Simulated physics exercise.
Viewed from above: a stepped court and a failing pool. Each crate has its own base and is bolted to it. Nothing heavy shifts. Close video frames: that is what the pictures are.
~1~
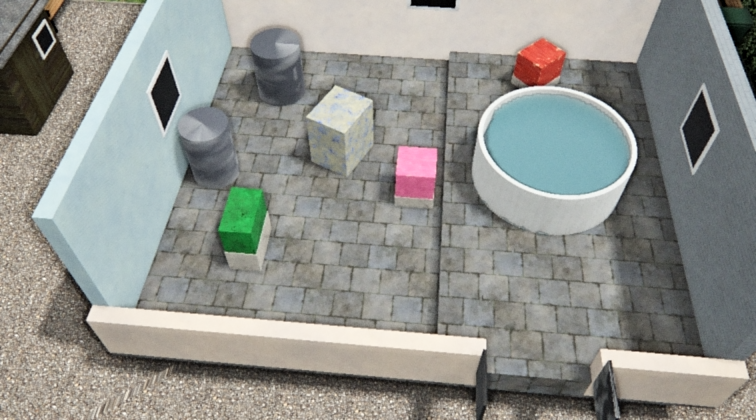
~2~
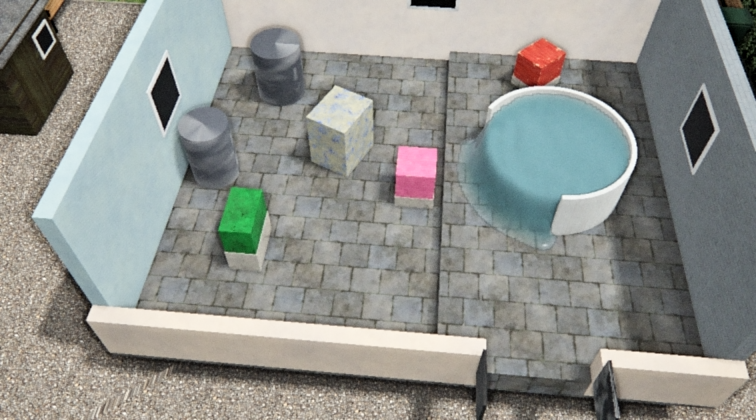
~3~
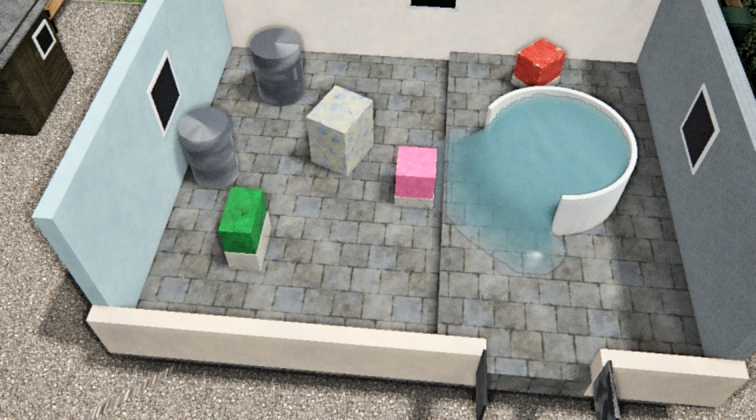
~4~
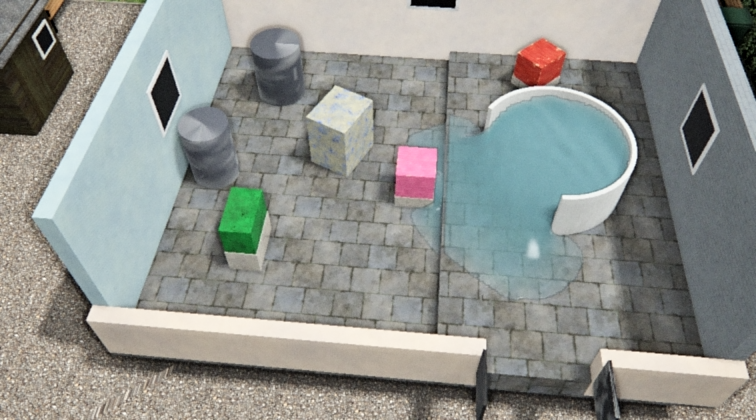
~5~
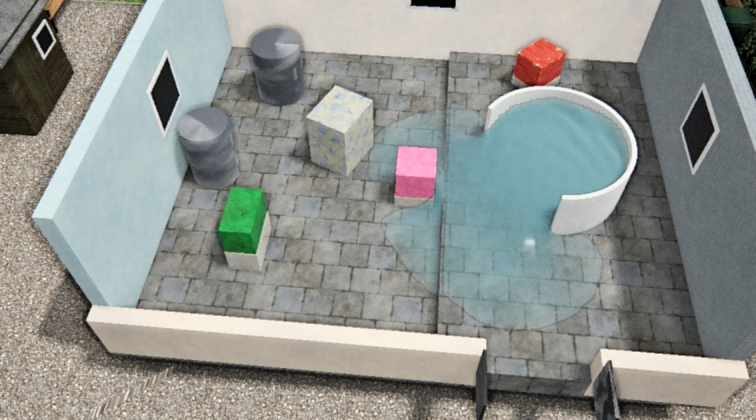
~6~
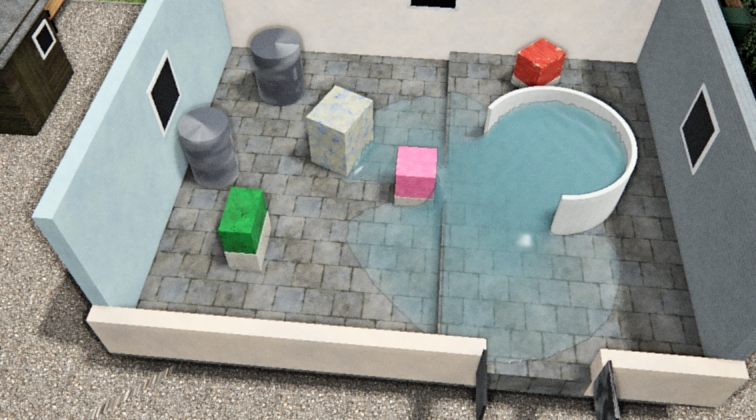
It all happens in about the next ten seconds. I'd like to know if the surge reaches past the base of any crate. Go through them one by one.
My prediction: The pink crate will be reached; the green crate will not be reached; the red crate will not be reached.
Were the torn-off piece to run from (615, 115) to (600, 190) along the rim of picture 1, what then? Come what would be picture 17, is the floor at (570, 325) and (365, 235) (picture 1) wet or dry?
Note, points in order: Soaked; unreached.
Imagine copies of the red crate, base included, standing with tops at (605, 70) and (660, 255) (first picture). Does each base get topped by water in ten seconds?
One after the other: Stays untouched, stays untouched.
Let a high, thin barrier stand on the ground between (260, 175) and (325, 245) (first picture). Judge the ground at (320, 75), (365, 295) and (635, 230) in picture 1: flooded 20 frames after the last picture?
One by one: Soaked, soaked, spared.
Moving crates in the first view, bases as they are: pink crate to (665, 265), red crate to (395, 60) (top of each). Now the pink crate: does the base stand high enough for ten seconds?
Note: Pink crate stays out of reach.
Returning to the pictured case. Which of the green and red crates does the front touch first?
That's the green crate.
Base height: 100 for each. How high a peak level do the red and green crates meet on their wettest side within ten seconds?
Taking them in the order asked, 0 percent and 60 percent.
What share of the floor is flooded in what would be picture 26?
That's roughly 65 per cent.
A moment on, water covers 45 % of the floor; the pink crate water round its plinth, the green crate water round its plinth, the red crate not reached.
Next, water covers 50 % of the floor; the pink crate water round its plinth, the green crate water round its plinth, the red crate not reached.
Then, water covers 65 % of the floor; the pink crate water round its plinth, the green crate water round its plinth, the red crate not reached.
Later, water covers 70 % of the floor; the pink crate water round its plinth, the green crate water round its plinth, the red crate not reached.
In the end, water covers 65 % of the floor; the pink crate was topped, the green crate stayed above the water, the red crate stayed above the water.
